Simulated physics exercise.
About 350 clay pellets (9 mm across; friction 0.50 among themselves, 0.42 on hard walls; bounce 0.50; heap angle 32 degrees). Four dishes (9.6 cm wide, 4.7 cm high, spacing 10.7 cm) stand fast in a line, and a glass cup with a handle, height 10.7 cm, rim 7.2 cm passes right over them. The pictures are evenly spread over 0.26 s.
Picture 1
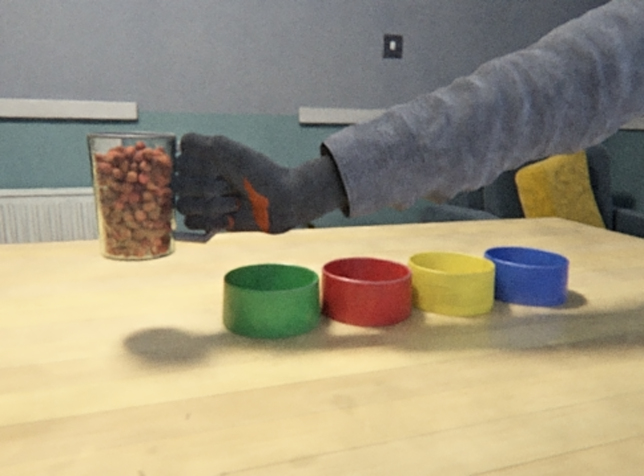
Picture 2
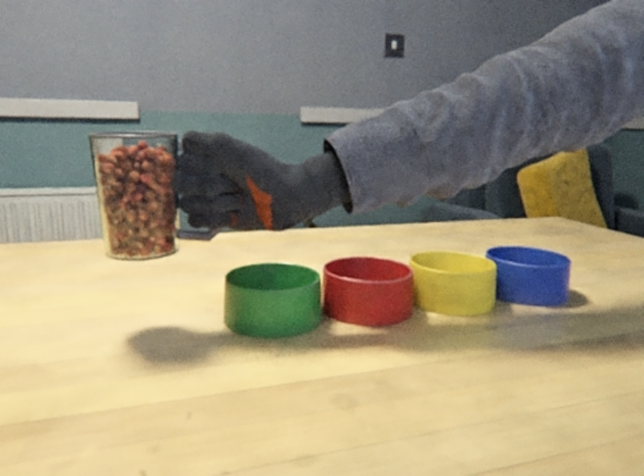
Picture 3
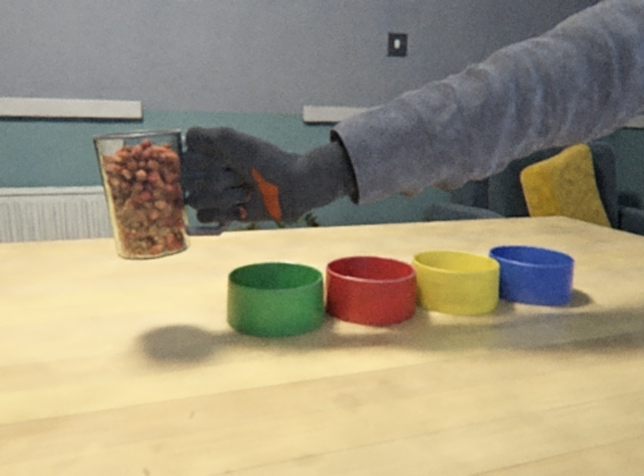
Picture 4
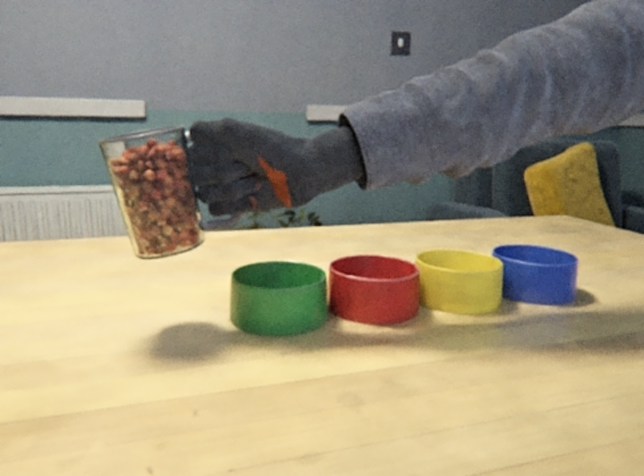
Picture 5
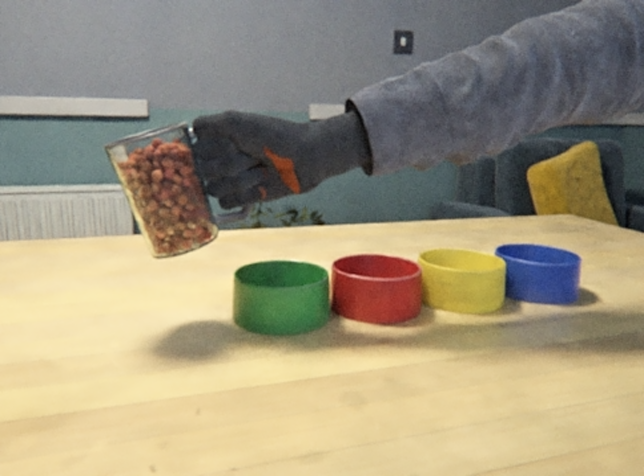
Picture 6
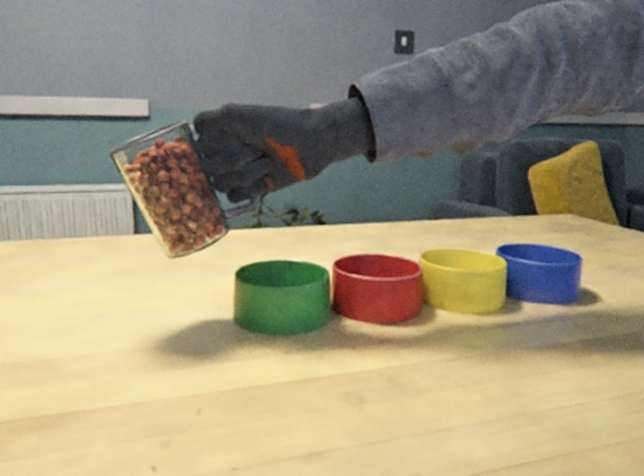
A gloved hand tilts a cup of pellets leftward while easing it right near four dishes.
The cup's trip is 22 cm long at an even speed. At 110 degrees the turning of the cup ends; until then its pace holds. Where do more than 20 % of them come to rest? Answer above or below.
Red below, blue below, green above, yellow below, counter above.
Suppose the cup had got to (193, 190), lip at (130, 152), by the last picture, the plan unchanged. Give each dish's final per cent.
Red 0; blue 0; green 100; yellow 0.
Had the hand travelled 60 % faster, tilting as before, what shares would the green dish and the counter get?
In that case green 100; counter 0.
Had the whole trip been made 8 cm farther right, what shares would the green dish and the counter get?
In that case green 60, counter 10.
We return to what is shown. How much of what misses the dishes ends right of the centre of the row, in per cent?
About 0 per cent.
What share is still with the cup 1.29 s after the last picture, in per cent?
Roughly 30 per cent.
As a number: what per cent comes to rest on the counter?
About 45 per cent.
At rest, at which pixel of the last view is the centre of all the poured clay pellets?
Around (252, 309).
Then, 0.77 s after the last picture, tilt 107 degrees; cup holds 90 %.
Then, 1.29 s after the last picture, tilt 110 degrees; cup holds 30 %, green 25 %.
Then, 1.87 s after the last picture, tilt 110 degrees; cup holds 5 %, green 50 %.
In the end, red 0 %, blue 0 %, green 55 %, yellow 0 %, counter 45 %.
